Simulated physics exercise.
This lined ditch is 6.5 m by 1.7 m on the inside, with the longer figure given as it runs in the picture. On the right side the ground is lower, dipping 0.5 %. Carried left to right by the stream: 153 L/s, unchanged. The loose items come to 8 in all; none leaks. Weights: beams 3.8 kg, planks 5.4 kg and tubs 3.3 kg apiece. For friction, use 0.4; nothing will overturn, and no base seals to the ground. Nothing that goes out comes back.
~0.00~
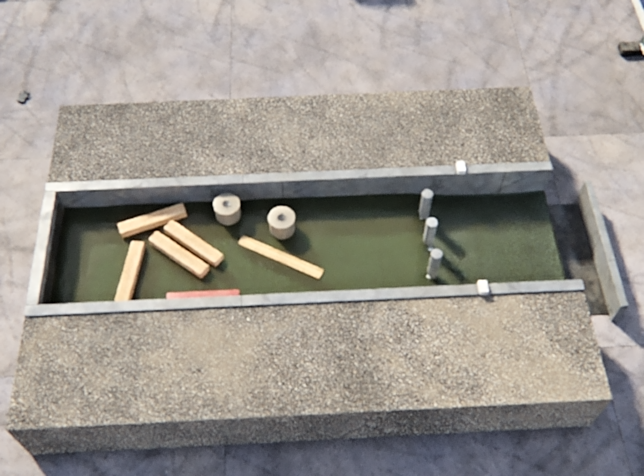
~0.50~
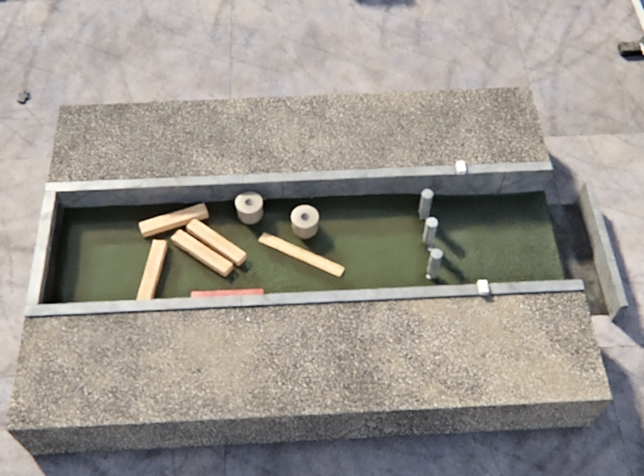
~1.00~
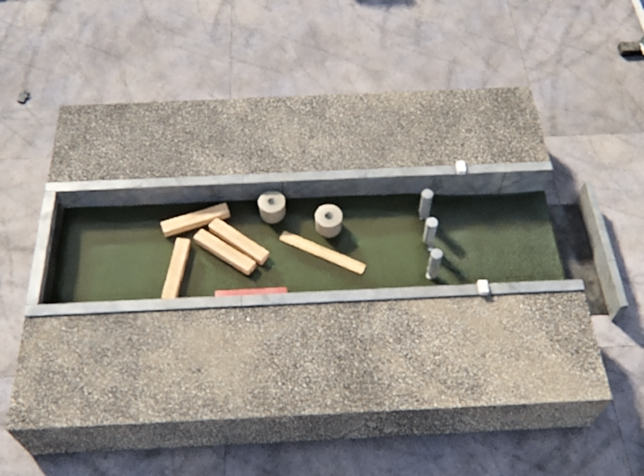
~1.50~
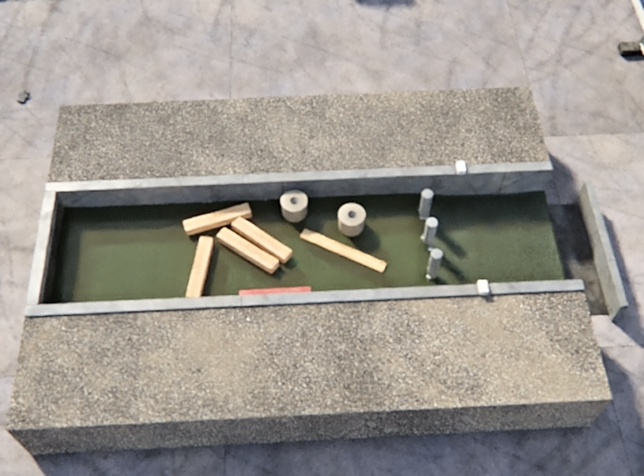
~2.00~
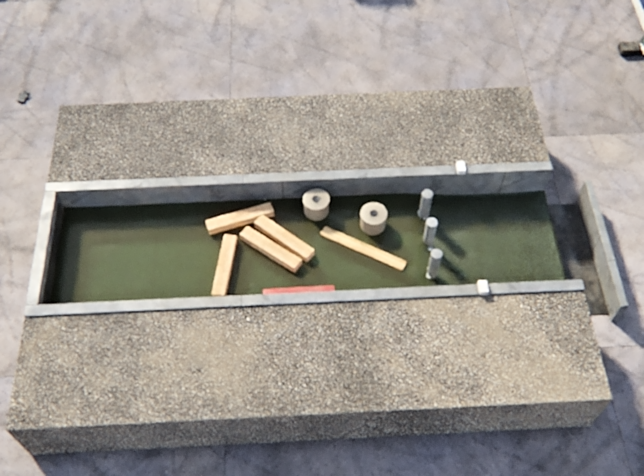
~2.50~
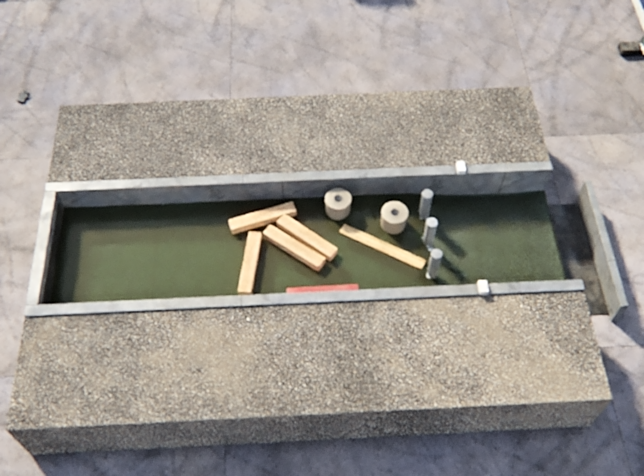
Wooden planks, two round tubs and a red beam drifting together from left to right along a water-filled ditch toward three upright posts.
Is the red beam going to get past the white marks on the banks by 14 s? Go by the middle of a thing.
As far as I can tell, the red beam goes all the way.
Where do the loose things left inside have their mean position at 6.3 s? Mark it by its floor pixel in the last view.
Near (400, 244).
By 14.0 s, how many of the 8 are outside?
The number I get is 2.
After 3.5 s the red beam is near (371, 290), 2.1 m from its start, afloat; 0 of 8 are over the mark; 8 afloat.
After 6.3 s the red beam has gone out; 2 of 8 are over the mark; 6 afloat.
After 10.0 s the red beam has gone out; 2 of 8 are over the mark; 6 afloat.
After 14.0 s the red beam has gone out; 2 of 8 are over the mark; 6 afloat.
